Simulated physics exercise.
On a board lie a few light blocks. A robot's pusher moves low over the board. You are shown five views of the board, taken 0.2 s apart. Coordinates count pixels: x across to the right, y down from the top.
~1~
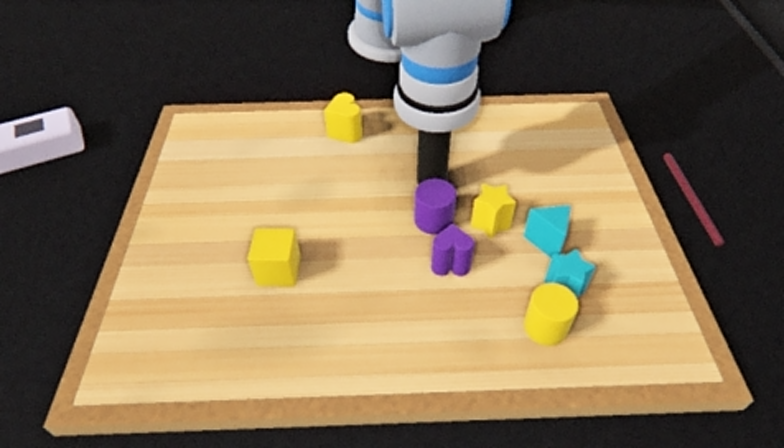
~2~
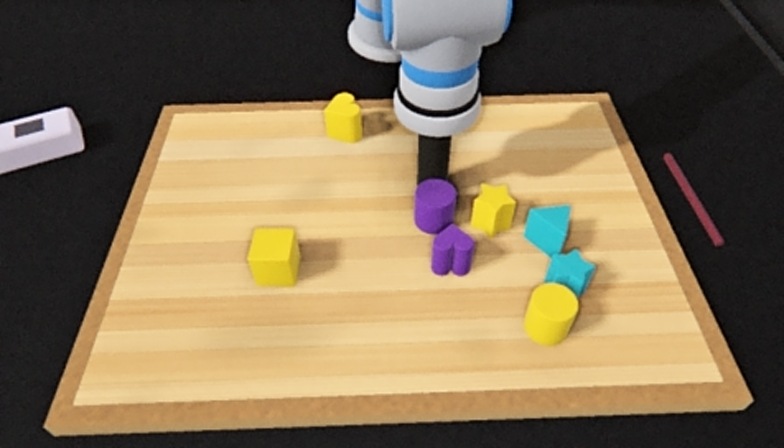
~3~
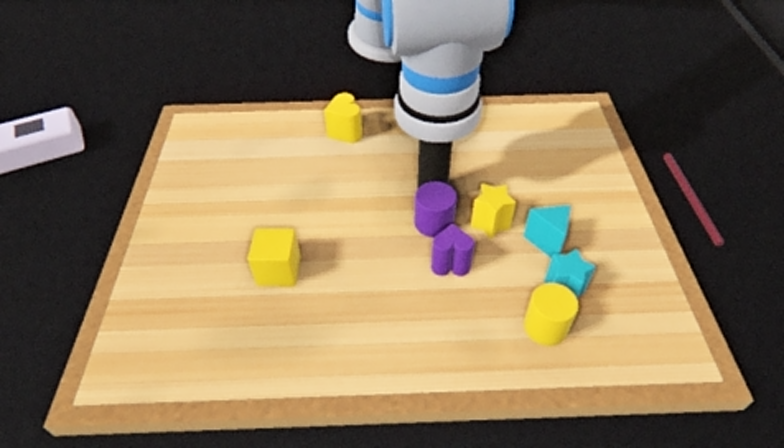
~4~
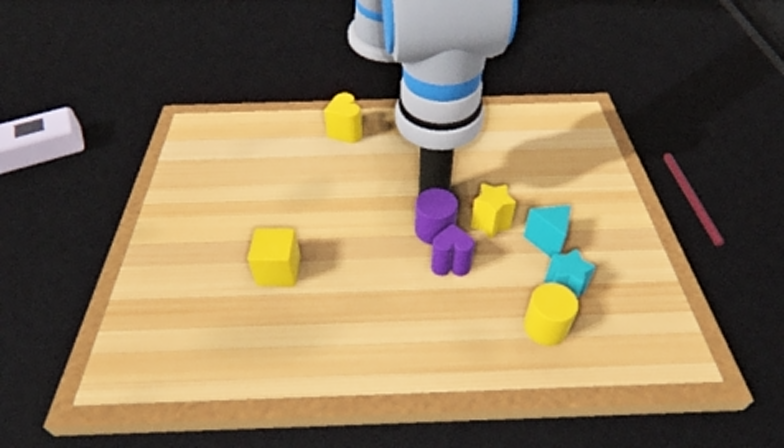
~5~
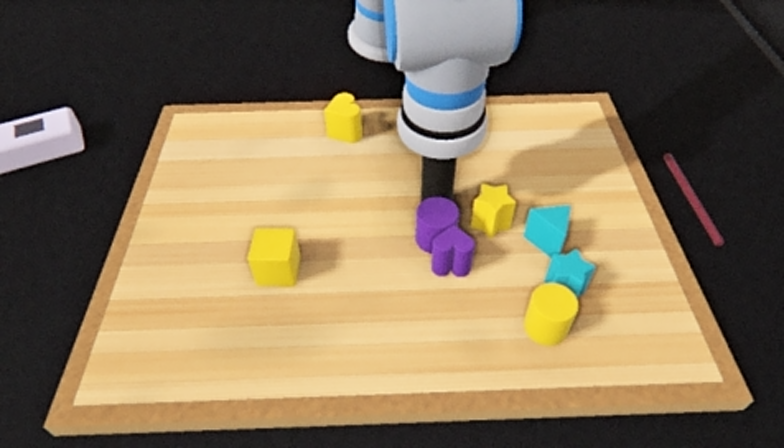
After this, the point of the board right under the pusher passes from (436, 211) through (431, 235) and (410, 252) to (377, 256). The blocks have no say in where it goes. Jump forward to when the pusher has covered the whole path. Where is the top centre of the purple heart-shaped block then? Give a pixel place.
It comes to (471, 268).
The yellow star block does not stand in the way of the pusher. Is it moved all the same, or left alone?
It is left in place.
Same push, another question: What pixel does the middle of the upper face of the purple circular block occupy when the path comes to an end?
The point I'd pick in the picture is (436, 252).
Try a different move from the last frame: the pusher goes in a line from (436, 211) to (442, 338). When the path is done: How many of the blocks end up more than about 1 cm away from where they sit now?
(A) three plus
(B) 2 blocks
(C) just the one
Correct choice: B.
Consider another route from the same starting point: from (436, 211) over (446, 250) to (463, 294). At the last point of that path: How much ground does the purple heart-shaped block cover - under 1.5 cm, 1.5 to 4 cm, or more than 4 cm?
The largest band: Over 4 cm.
On the path given first. One third of the way, pusher at (431, 228); purple circular block at (439, 237); purple heart-shaped block at (465, 261).
Two thirds of the way, pusher at (410, 245); purple circular block at (436, 252); purple heart-shaped block at (471, 268), turned 15° anticlockwise.
At the end, pusher at (377, 250); purple circular block at (436, 252); purple heart-shaped block at (471, 268), turned 15° anticlockwise; yellow star block unmoved.
